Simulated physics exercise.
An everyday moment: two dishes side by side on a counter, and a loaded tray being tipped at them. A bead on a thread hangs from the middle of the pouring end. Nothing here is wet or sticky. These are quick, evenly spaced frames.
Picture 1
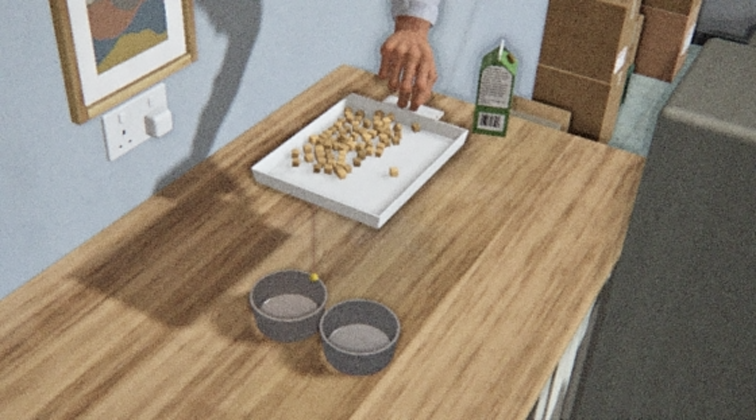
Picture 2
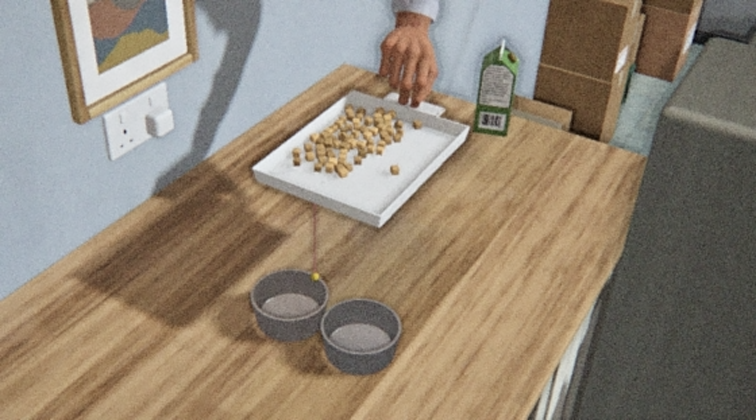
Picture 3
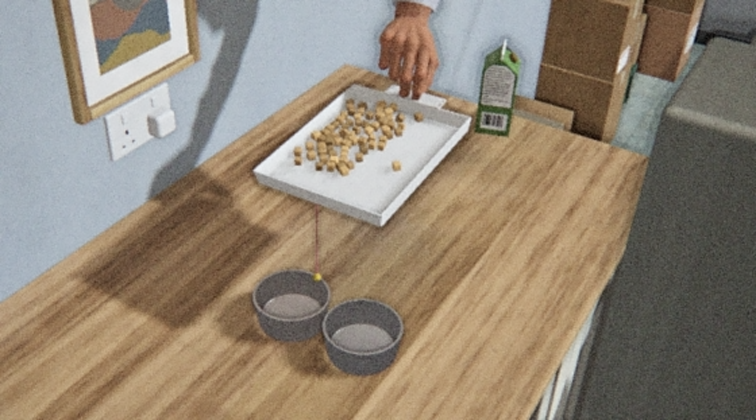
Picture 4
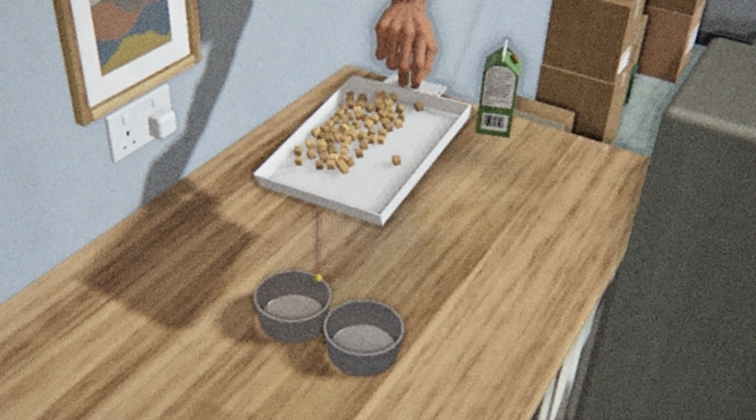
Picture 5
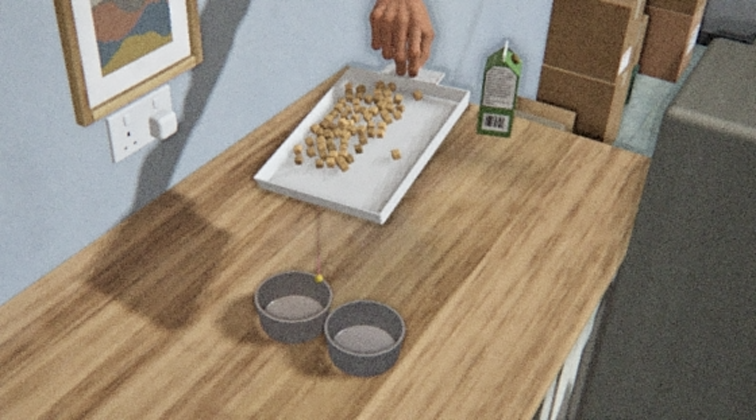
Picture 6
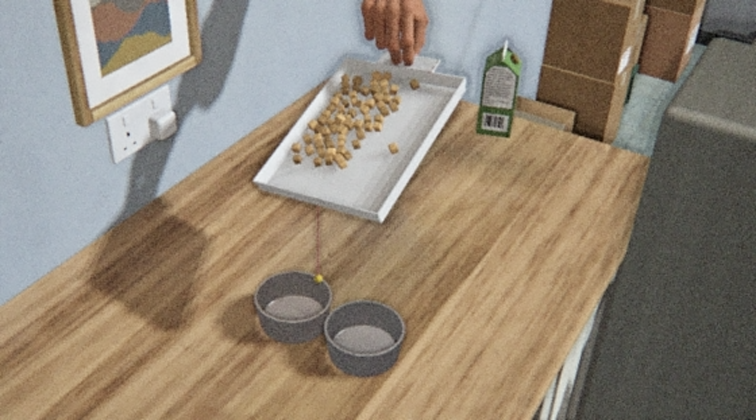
A hand gripped the far end of a white tray of small wooden cubes on a wooden counter and gradually raised it, tilting the tray toward two grey dishes, its left corner dipping lowest.
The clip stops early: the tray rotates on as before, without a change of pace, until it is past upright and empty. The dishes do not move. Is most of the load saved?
They take only the smaller part between them.
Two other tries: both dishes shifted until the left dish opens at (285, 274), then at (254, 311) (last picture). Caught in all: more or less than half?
In turn: Not half; the smaller part.
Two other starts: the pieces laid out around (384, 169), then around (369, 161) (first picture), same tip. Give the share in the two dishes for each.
The first gives 20 %, the second 30 %.
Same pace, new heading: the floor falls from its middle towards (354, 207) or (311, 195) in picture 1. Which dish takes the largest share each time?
In turn: The right-hand dish; the dish on the left.
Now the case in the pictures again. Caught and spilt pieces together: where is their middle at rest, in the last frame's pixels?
Close to (227, 301).
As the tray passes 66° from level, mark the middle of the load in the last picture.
At about (288, 162).
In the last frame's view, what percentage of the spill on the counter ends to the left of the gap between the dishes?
Near 100 %.
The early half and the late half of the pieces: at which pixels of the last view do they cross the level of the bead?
At about (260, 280), then at (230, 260).
Shortly afterwards, tray tipped steeply; all but a few on the tray; only a few in the air.
Next, tray tipped past a quarter turn; all but a few on the tray; only a few in the left dish; only a few outside both.
Some moments later, tray tipped past a quarter turn; near a third in the left dish; near two thirds outside both.
In the end, tray tipped past a quarter turn; none at all in the right dish; near a third in the left dish; near two thirds outside both.
